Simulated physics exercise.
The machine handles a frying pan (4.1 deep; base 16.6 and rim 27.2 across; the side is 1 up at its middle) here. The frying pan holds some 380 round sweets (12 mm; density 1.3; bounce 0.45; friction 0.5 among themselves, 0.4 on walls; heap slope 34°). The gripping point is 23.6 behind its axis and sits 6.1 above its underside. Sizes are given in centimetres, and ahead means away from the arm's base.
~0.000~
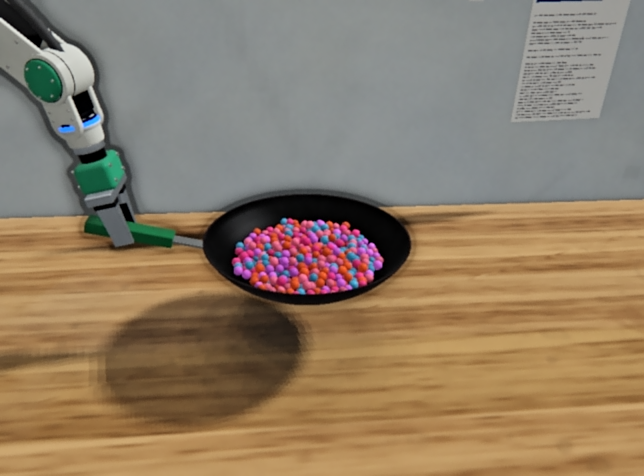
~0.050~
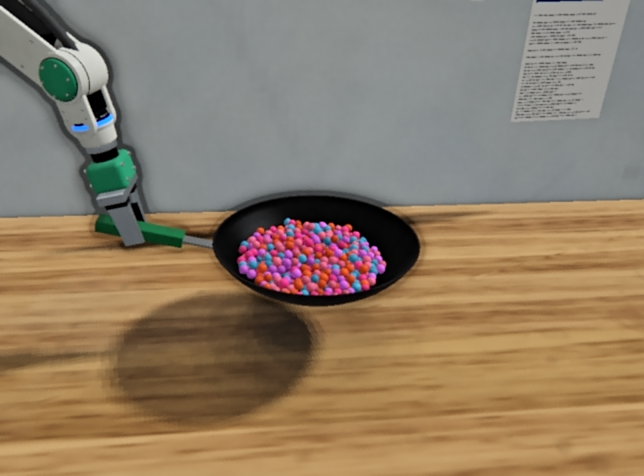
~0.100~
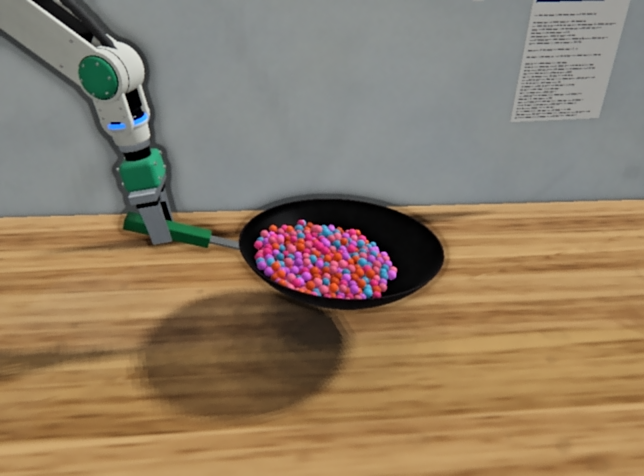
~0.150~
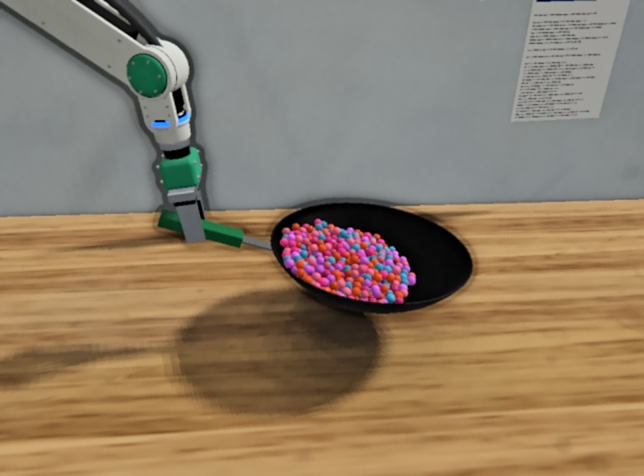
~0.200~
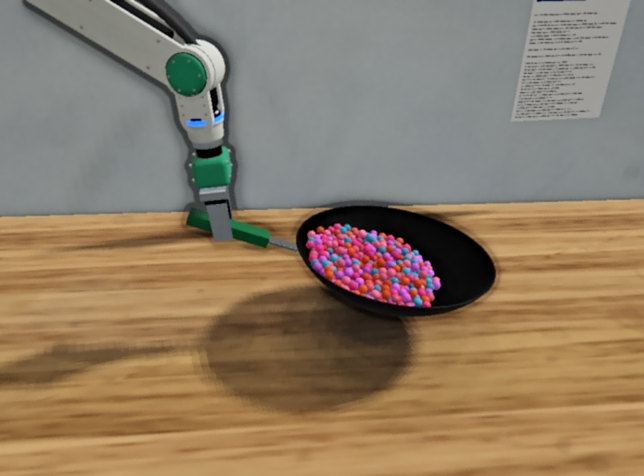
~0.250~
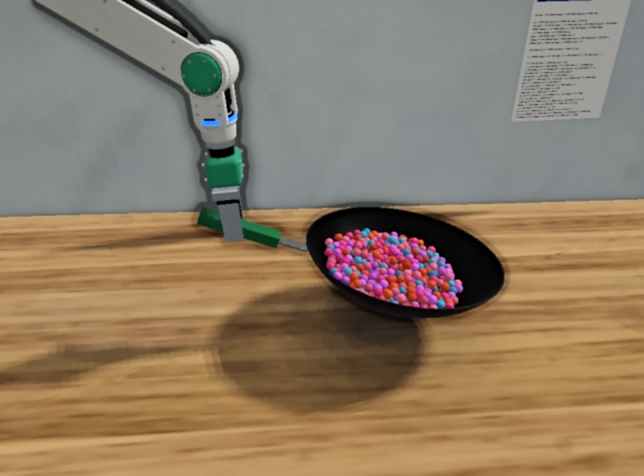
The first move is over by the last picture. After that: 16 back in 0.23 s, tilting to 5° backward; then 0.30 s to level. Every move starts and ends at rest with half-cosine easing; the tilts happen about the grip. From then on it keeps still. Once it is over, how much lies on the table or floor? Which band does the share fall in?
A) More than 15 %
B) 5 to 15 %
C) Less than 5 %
(B) 5 to 15 %.
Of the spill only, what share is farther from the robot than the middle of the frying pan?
90 per cent, roughly.
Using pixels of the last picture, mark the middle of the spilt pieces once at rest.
About (361, 329).
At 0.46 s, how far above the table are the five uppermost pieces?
Somewhere around 22 centimetres high.
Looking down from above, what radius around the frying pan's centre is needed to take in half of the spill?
I'd say some 14 centimetres, give or take.
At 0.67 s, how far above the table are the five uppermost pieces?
Those pieces are near 15 cm up.
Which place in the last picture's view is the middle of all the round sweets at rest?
The centre sits near pixel (264, 257).
By 0.46 s, tilted 5° backward, highest piece 22 above the table; 335 in the frying pan, 44 in flight or on a rim.
By 0.67 s, tilted 1° backward, highest piece 15 above the table; 349 in the frying pan, 25 on the table or floor, 5 in flight or on a rim.
By 0.98 s, level, highest piece 14 above the table; 349 in the frying pan, 30 on the table or floor.
By 2.03 s, level, highest piece 14 above the table; 349 in the frying pan, 30 on the table or floor.
Final count, 349 in the frying pan, 30 on the table or floor. That is 8 % on the table or floor.
